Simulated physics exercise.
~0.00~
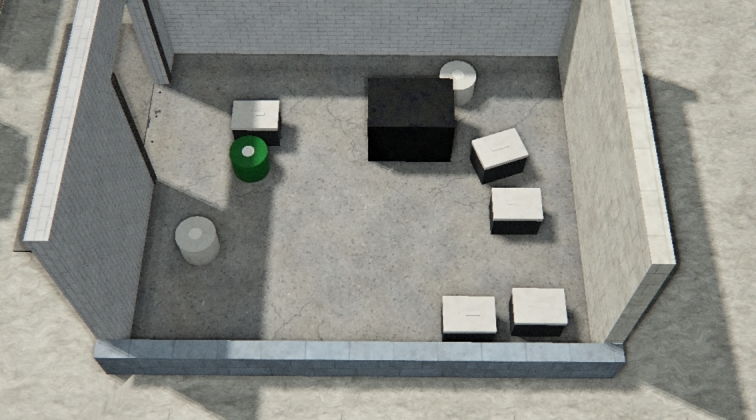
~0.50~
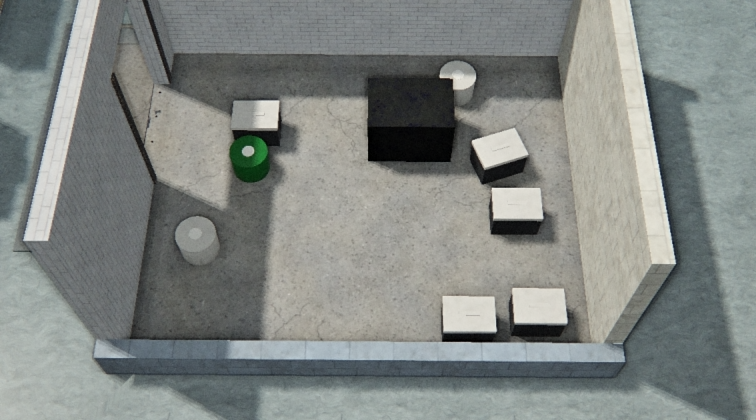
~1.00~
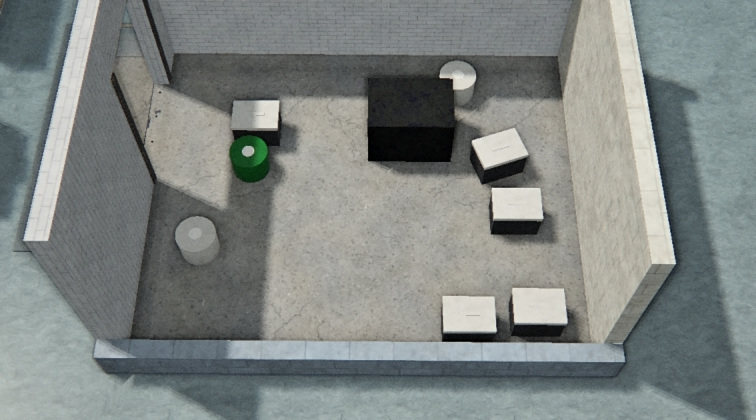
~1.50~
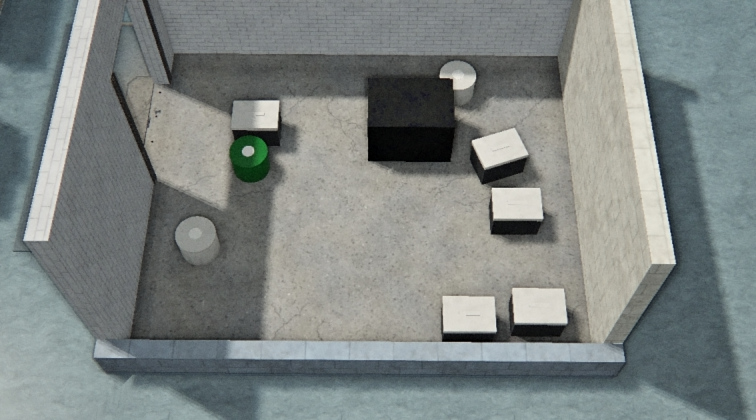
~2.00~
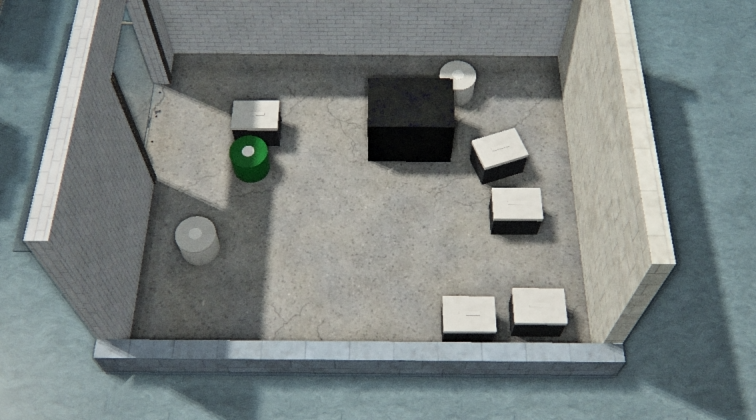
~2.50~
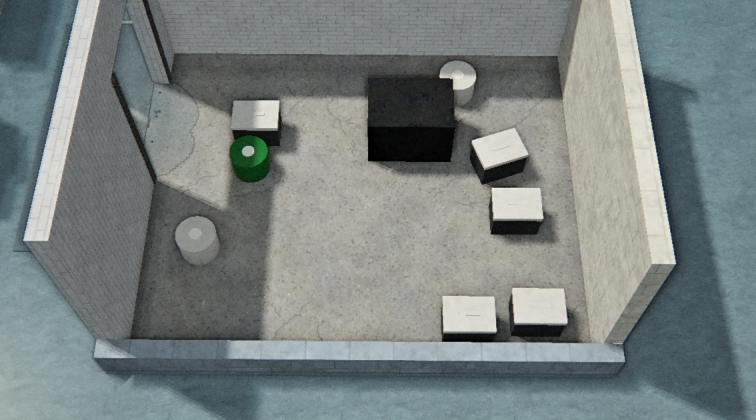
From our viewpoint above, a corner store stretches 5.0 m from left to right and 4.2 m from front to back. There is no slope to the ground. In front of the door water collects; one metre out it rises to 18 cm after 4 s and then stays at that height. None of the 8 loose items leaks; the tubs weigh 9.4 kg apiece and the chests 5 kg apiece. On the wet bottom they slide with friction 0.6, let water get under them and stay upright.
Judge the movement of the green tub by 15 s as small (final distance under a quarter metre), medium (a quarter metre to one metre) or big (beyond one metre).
It is big.
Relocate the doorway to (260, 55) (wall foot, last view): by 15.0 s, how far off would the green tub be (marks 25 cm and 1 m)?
The green tub ends up a great distance away.
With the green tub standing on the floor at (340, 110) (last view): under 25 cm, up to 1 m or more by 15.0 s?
Answer: It covers a big distance.
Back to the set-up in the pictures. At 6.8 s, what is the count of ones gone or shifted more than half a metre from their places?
It comes to 2.
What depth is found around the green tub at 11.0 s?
Depth: About 5 cm.
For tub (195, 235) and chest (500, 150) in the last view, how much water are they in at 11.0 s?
1 and 7 cm.
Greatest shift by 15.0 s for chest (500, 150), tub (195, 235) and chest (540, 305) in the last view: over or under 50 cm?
Above, below, below.
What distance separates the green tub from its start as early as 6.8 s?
Shift: About 100 cm.
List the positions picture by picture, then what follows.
The green tub at (248, 151), on the bottom; 0.0 m2 under water; 0 of 8 have shifted, in the first frame.
The green tub at (248, 151) rests on the ground; 0.0 m2 under water; 0 of 8 have shifted, in the second frame.
The green tub at (248, 151) rests on the ground; water covers 0.0 m2; 0 of 8 have shifted, in the third frame.
The green tub at (248, 151), on the bottom; water covers 0.0 m2; 0 of 8 have shifted, in the fourth frame.
The green tub at (248, 151), on the bottom; water covers 0.0 m2; 0 of 8 have shifted, in the fifth frame.
The green tub at (248, 151), on the bottom; 0.4 m2 under water; 0 of 8 have shifted, in the sixth frame.
After 3.5 s the green tub is near (248, 151), 0.0 m from its start, aground; 0 afloat.
After 6.8 s the green tub is near (318, 185), 0.9 m from its start, aground; 1 afloat.
After 11.0 s the green tub is near (363, 234), 1.7 m from its start, aground; 5 afloat.
After 15.0 s the green tub is near (189, 324), 2.2 m from its start, afloat; 7 afloat.
